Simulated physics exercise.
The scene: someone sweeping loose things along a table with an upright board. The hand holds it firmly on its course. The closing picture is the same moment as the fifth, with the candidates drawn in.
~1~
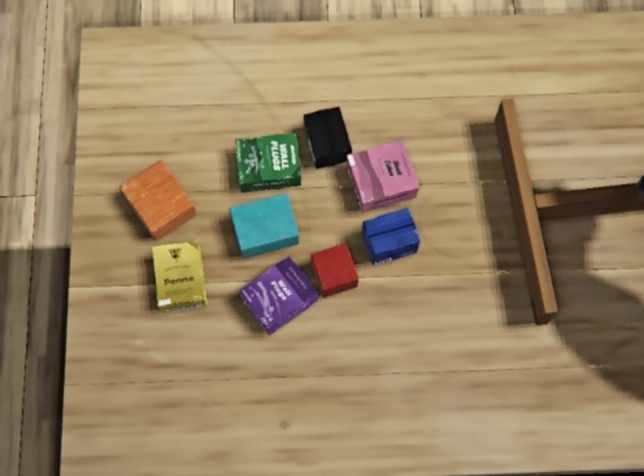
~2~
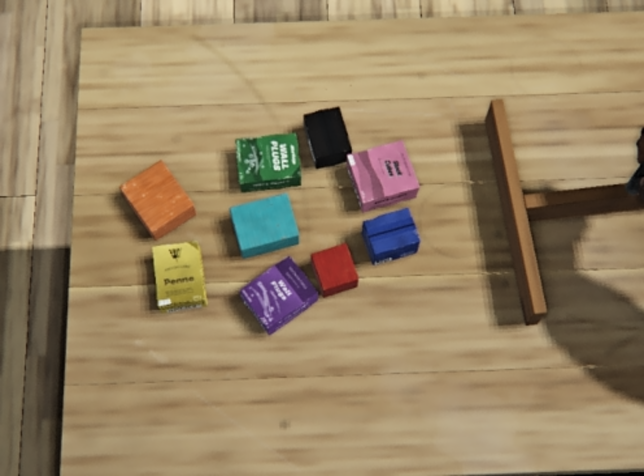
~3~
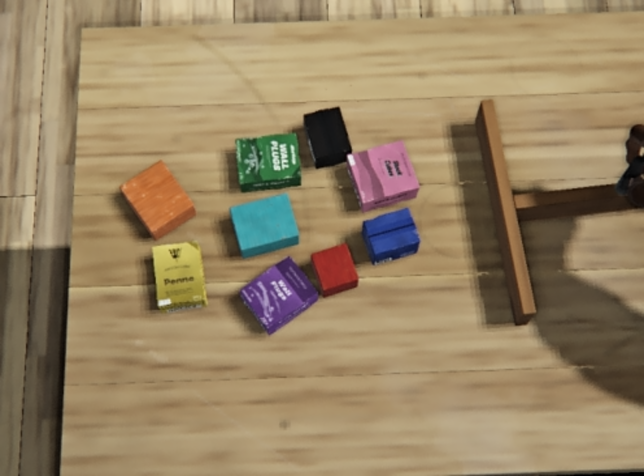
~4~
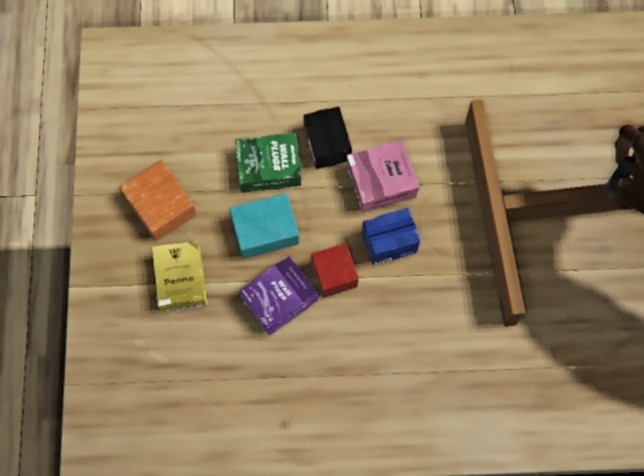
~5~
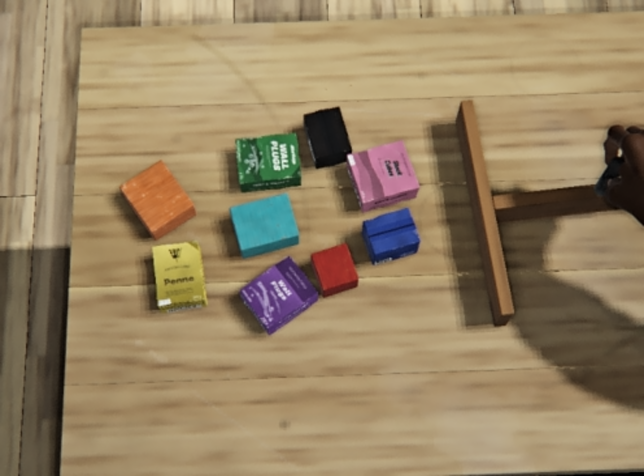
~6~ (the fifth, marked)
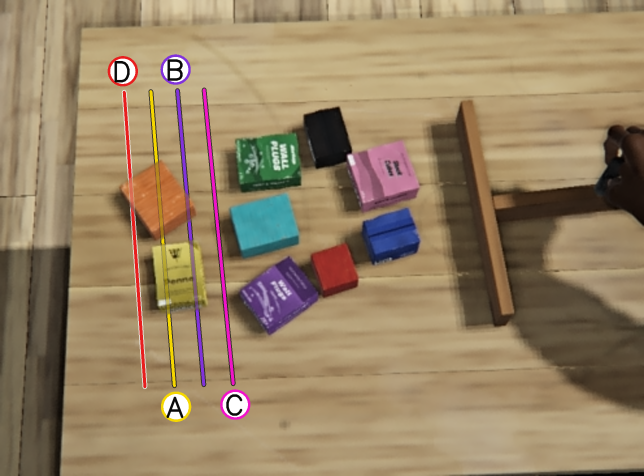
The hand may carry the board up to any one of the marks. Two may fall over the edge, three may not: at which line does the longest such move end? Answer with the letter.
At A, and not beyond.
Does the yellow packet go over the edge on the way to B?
No.
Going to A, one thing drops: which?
It is the orange block.
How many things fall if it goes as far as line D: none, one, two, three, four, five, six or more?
In all, four.
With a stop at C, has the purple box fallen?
No.
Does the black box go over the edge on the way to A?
No.
On the marked copy, A at (162, 231); B at (190, 231); C at (218, 230); D at (134, 232).
Following A. Soon after the start, board (369, 207); black box (324, 134); purple box (266, 305).
Later, board (253, 211); orange block (120, 214); green box (152, 161).
In the end, board (162, 214); orange block over the edge; green box (76, 147); one fallen.
As for the rest, B is within the limit but short; C is within the limit but short; D drops four.
